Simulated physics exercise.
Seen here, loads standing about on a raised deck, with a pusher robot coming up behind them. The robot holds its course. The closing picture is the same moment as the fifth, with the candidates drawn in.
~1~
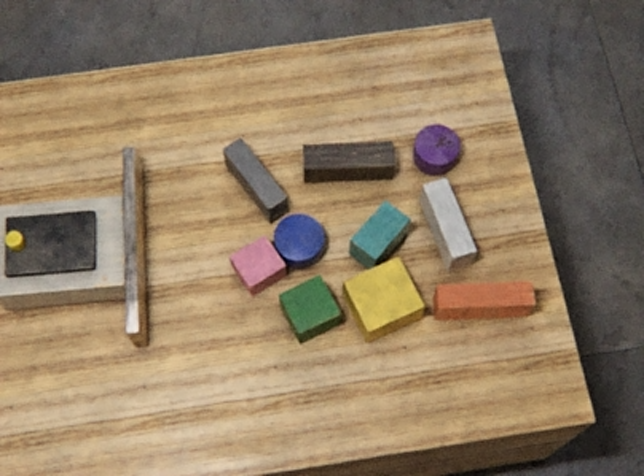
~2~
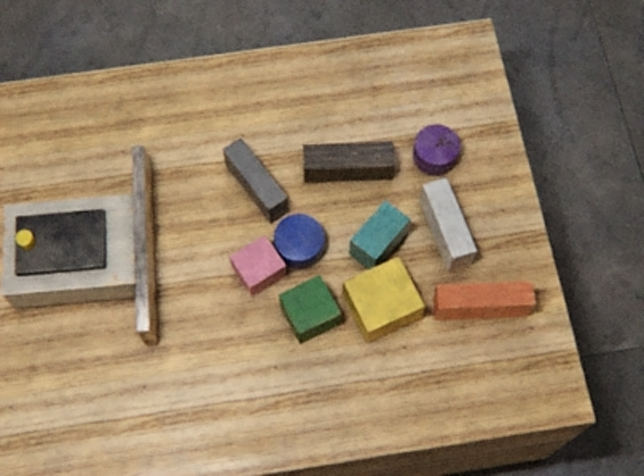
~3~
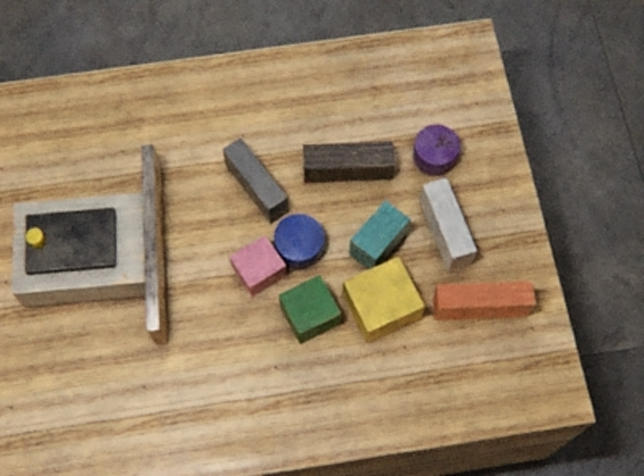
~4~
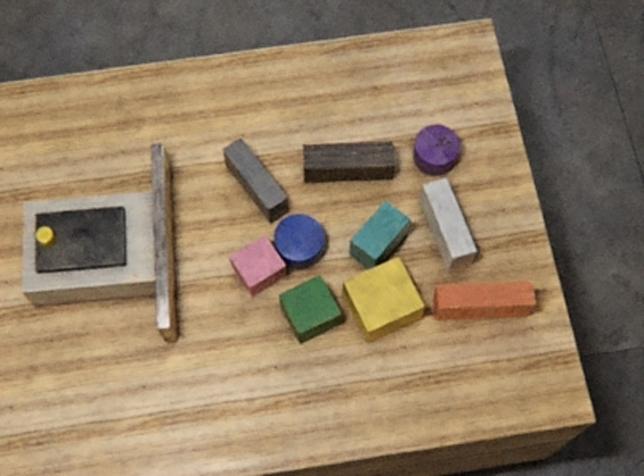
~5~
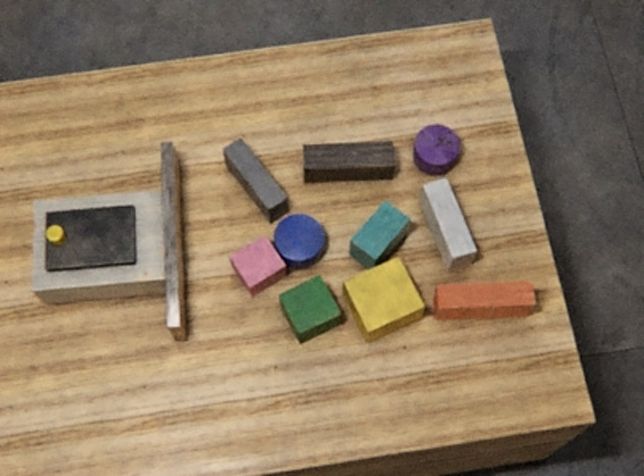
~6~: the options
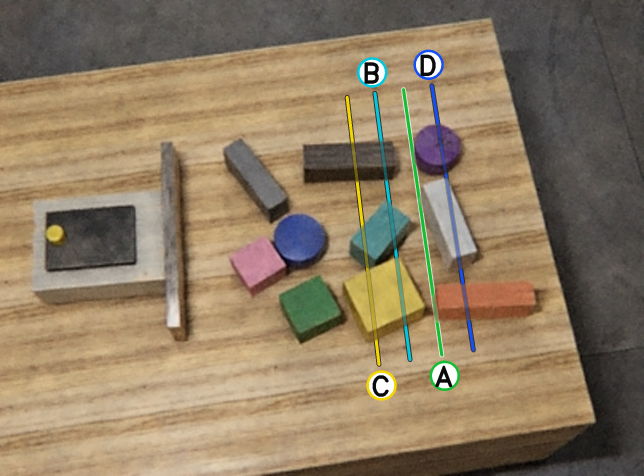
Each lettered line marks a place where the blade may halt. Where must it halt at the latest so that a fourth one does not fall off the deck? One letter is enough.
No farther than D.
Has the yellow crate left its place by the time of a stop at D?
By then, yes.
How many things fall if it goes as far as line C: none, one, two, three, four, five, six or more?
In all, none.
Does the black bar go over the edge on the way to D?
No.
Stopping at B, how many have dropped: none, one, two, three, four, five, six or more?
In all, none.
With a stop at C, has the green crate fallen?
By then, no.
On the marked copy, A at (422, 215); B at (391, 219); C at (362, 223); D at (451, 210).
Taking D. A third of the way, robot (201, 222); green crate (314, 313); grey bar (287, 178).
Two thirds of the way, robot (305, 207); orange bar (547, 295); purple canister (505, 143).
When it is over, robot (382, 196); orange bar over the edge; purple canister over the edge; three fallen.
As for the rest, A is within the limit but short; B is within the limit but short; C is within the limit but short.
